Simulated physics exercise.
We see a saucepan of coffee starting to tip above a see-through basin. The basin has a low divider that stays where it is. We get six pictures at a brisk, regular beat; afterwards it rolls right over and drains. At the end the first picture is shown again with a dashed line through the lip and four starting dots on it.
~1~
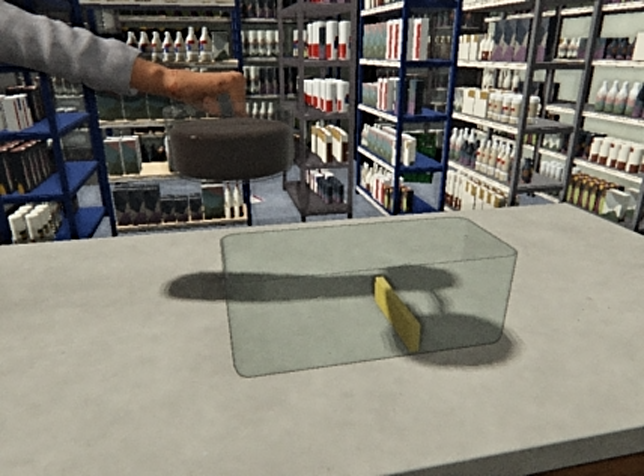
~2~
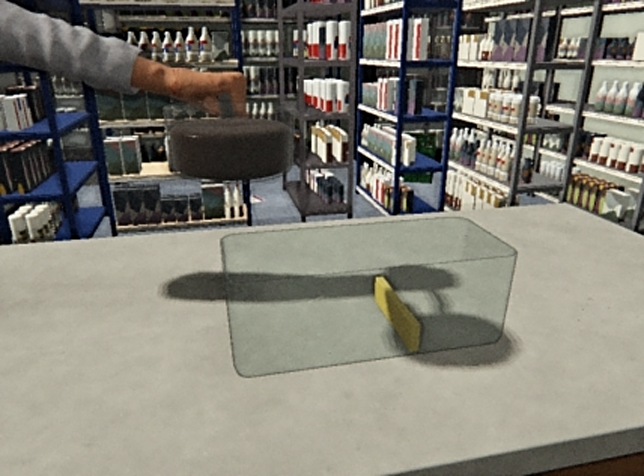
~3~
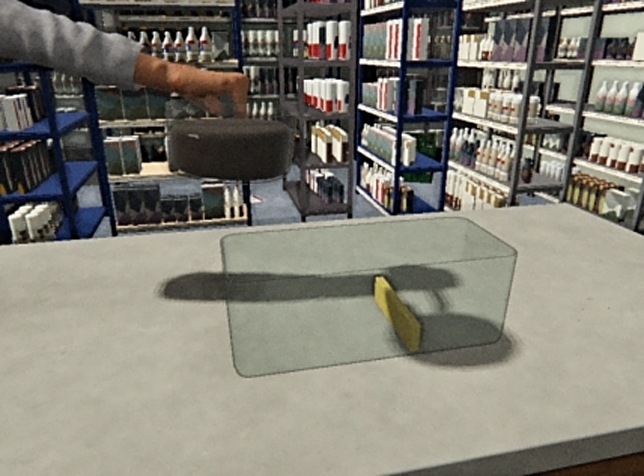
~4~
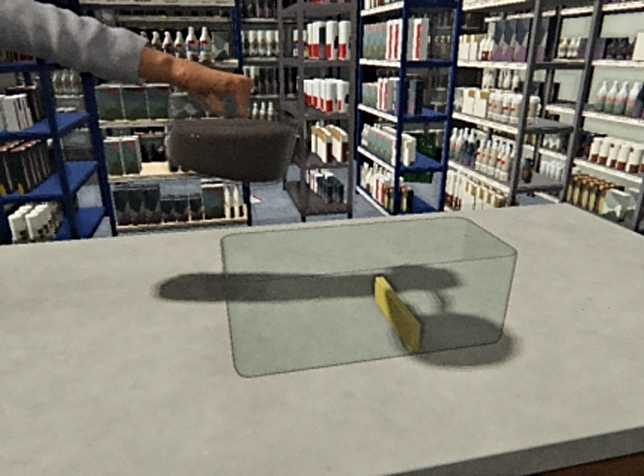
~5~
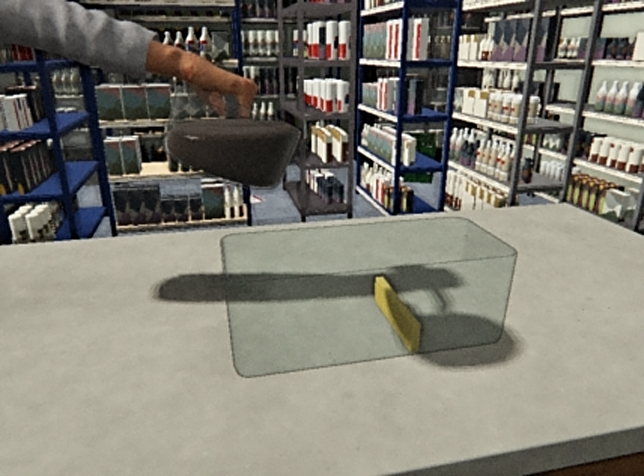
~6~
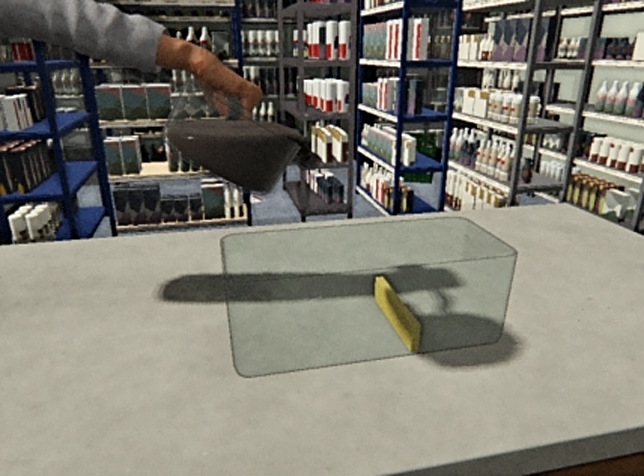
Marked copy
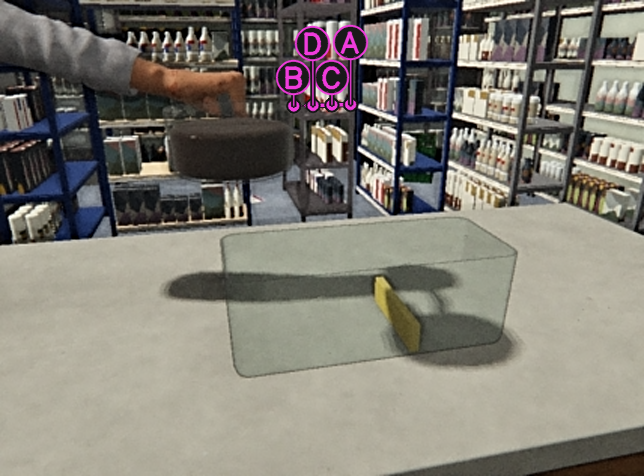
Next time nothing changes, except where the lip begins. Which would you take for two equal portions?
It is A.
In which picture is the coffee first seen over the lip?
In picture 6.
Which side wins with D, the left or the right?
More ends on the left.
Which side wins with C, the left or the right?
The left side.
On the marked copy, A at (350, 104); B at (293, 105); C at (331, 105); D at (313, 105).
With A, about 49 % ends left of the wall and 50 % right of it.
With B, about 93 % ends left of the wall and 6 % right of it.
With C, about 77 % ends left of the wall and 22 % right of it.
With D, about 95 % ends left of the wall and 4 % right of it.
